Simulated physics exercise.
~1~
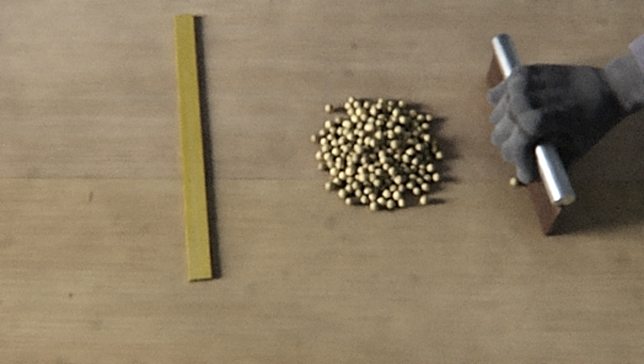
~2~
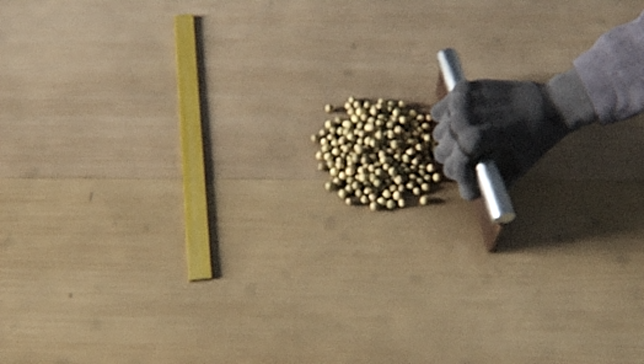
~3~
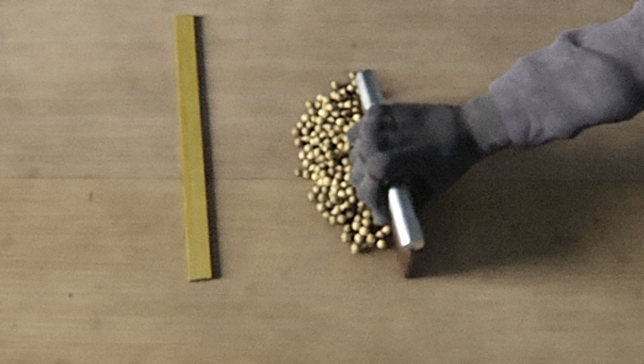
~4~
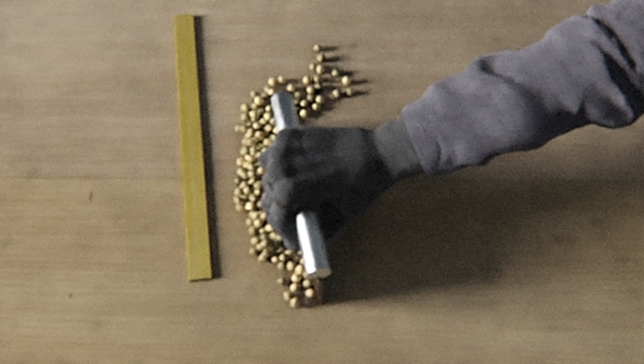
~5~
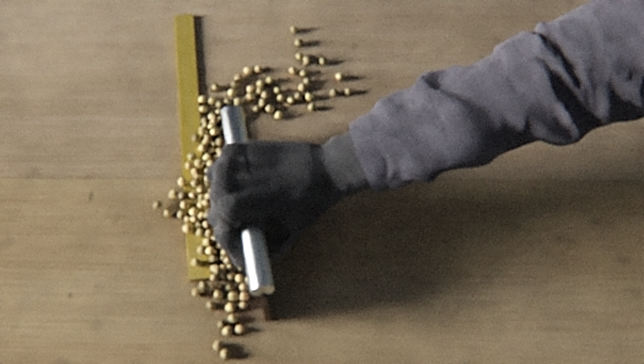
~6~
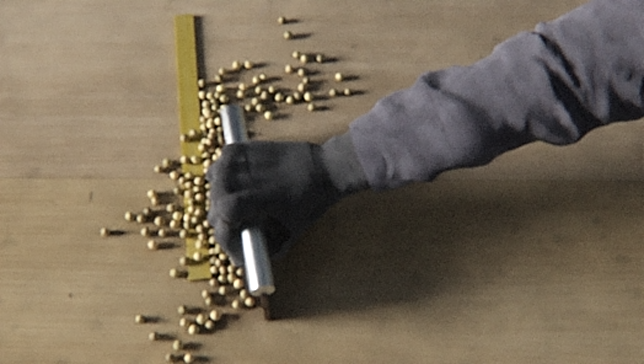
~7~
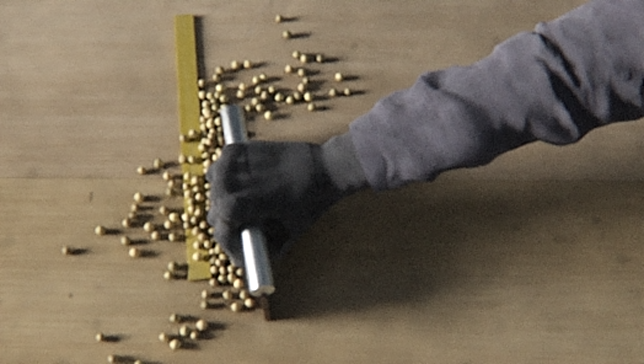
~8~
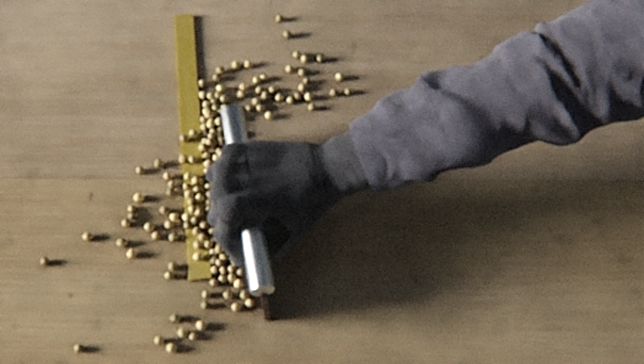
A gloved hand pushes a pile of beans left with a scraper, scattering some past a yellow strip.
